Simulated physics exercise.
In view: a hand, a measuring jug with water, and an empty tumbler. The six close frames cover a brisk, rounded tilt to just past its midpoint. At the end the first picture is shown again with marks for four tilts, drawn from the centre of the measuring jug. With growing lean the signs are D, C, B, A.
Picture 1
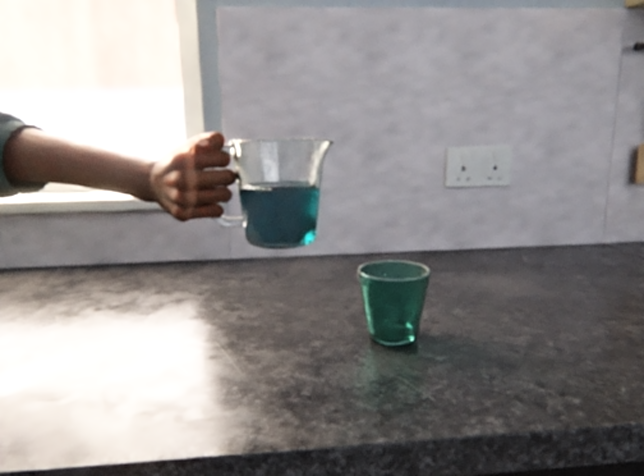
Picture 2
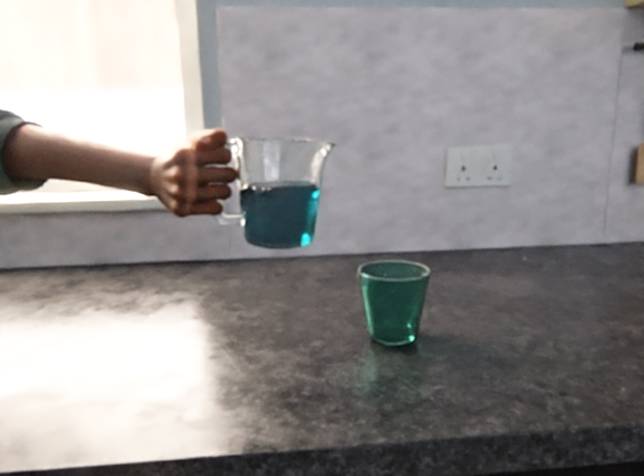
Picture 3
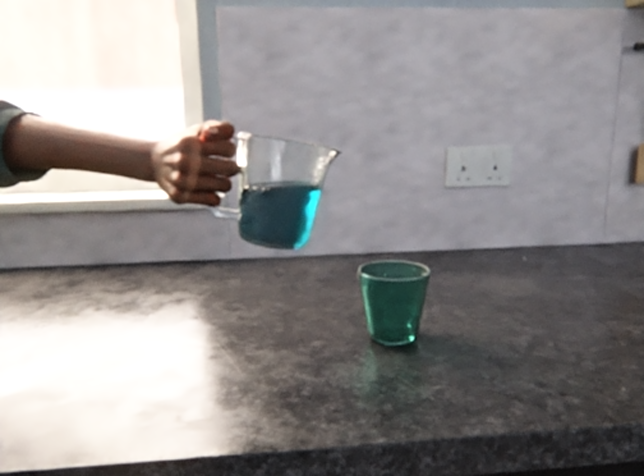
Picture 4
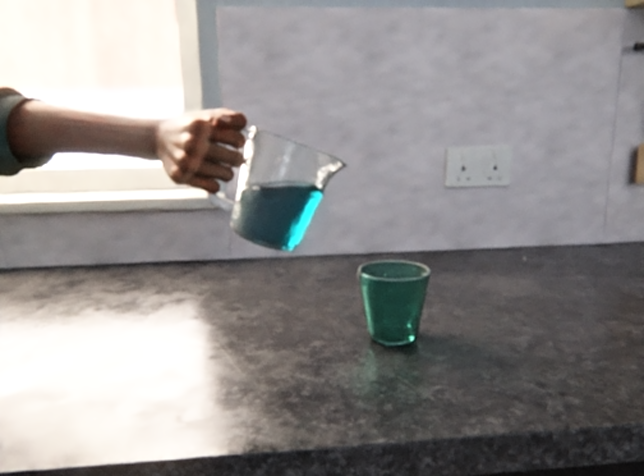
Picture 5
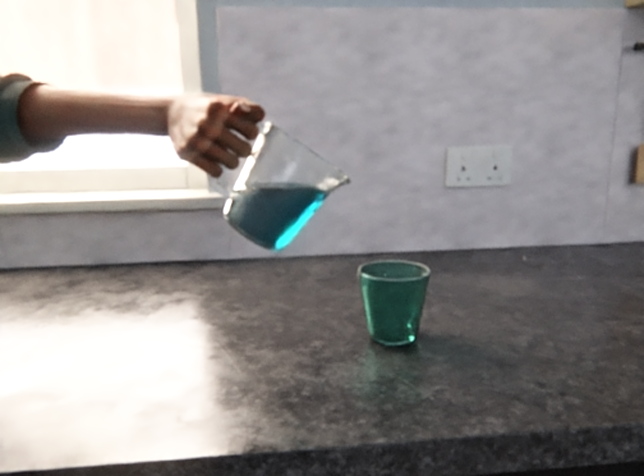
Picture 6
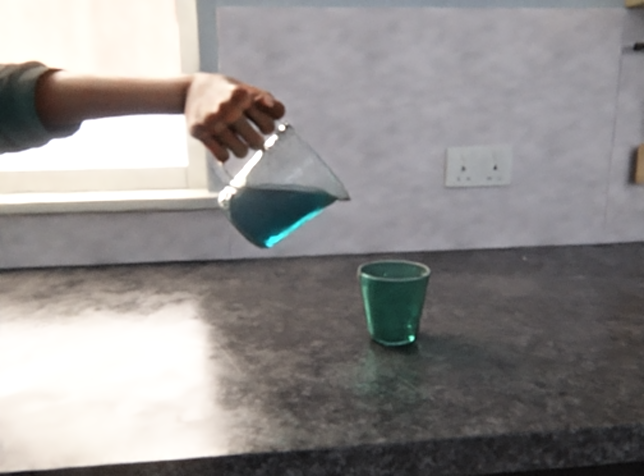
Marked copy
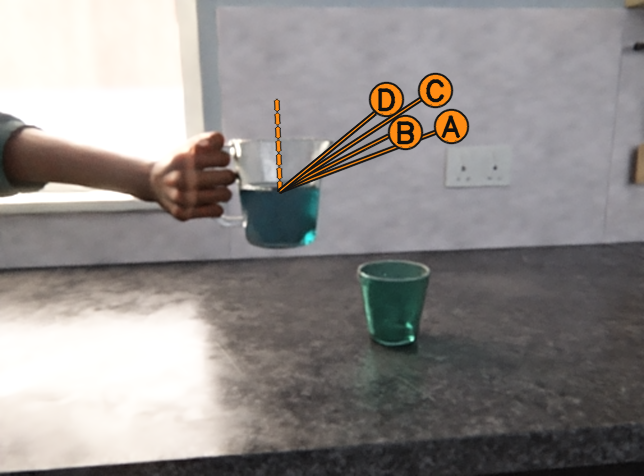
A hand tilts a glass jug of blue liquid to the right above a green tumbler.
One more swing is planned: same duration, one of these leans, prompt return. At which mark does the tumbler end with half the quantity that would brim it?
A.
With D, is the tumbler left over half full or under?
Under half.
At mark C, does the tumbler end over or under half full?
Under.
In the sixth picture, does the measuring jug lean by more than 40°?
Yes, it does.
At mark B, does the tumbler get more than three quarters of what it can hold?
No.
On the marked copy, A at (435, 132); B at (388, 136); C at (421, 98); D at (374, 113).
With A, the tumbler ends with about 49 % of what it can hold.
With B, the tumbler ends with about 33 % of what it can hold.
With C, the tumbler ends with about 19 % of what it can hold.
With D, the tumbler ends with about 9 % of what it can hold.
